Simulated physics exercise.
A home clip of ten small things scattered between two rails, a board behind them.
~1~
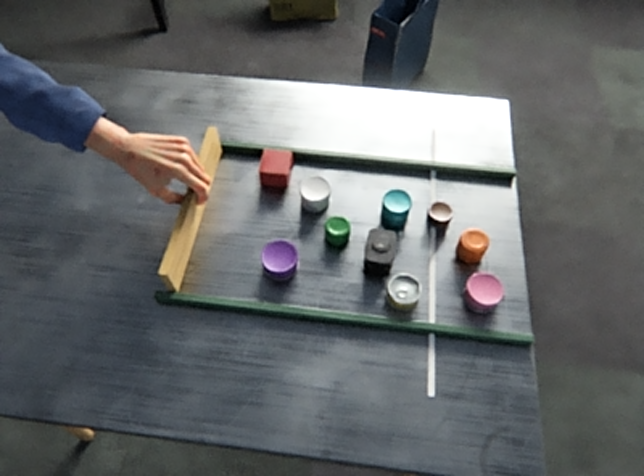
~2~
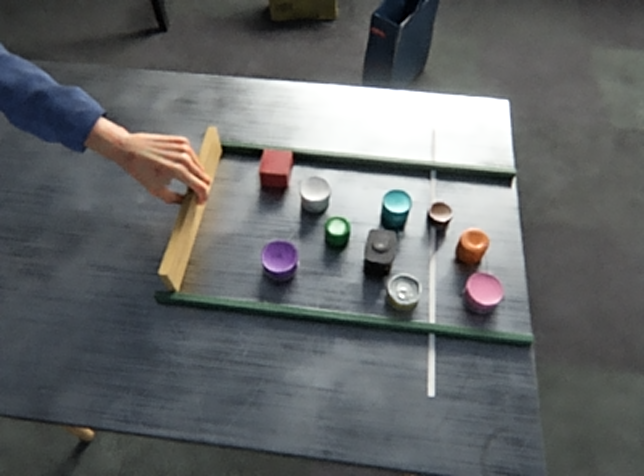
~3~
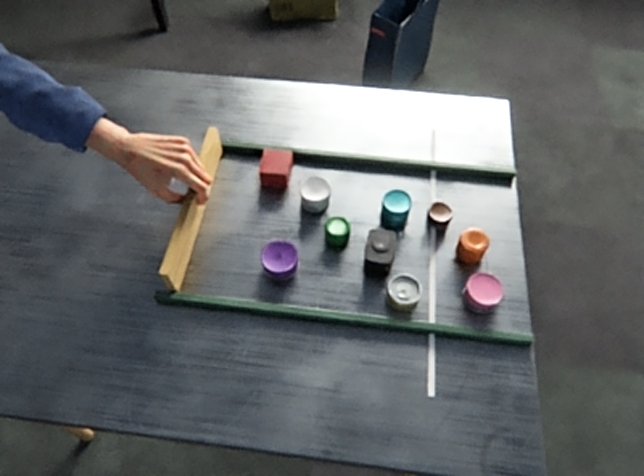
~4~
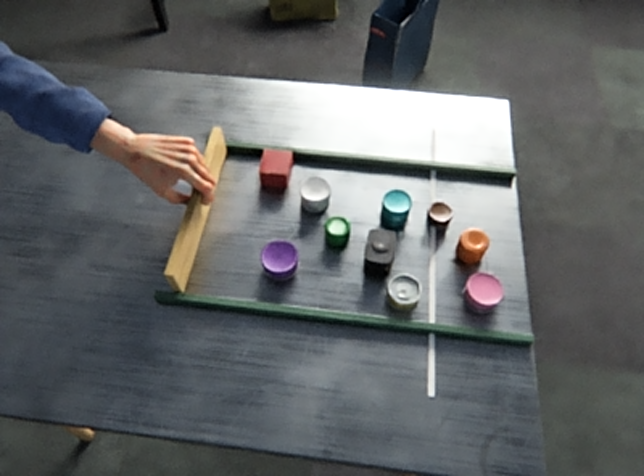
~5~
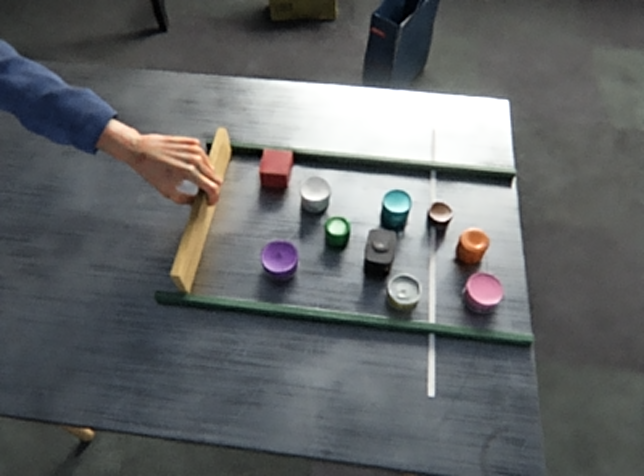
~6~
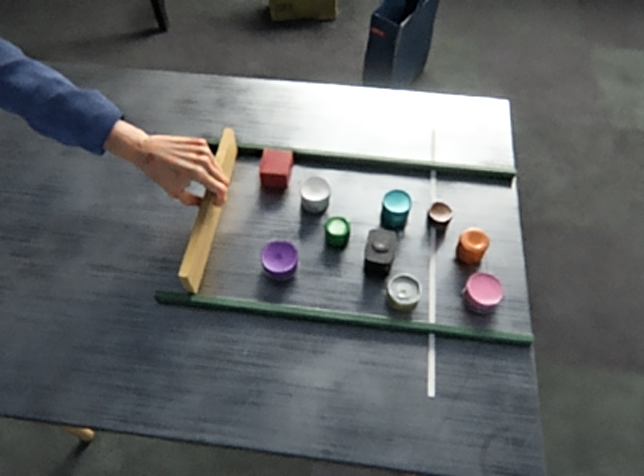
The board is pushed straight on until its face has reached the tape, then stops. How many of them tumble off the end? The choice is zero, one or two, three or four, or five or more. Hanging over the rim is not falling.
In the end the number that fall off is zero.
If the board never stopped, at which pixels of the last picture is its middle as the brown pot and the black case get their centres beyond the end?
About (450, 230), and (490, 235) for the other.
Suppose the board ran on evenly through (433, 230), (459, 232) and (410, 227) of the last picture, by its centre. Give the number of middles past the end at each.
Place by place, 0, 1 and 0.
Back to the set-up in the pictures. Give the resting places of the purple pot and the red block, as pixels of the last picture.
The purple pot at (452, 278), the red block at (449, 184).
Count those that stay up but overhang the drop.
It comes to 0.
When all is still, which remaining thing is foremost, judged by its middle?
That is the brown pot.
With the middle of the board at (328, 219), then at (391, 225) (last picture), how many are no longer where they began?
The counts are 4 and 8.
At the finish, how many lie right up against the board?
That makes 4.
Early on, none off yet; pink tin at rest near (482, 293); orange lid at rest near (472, 246); brown pot at rest near (439, 215).
Finally, the number that fall off is zero.
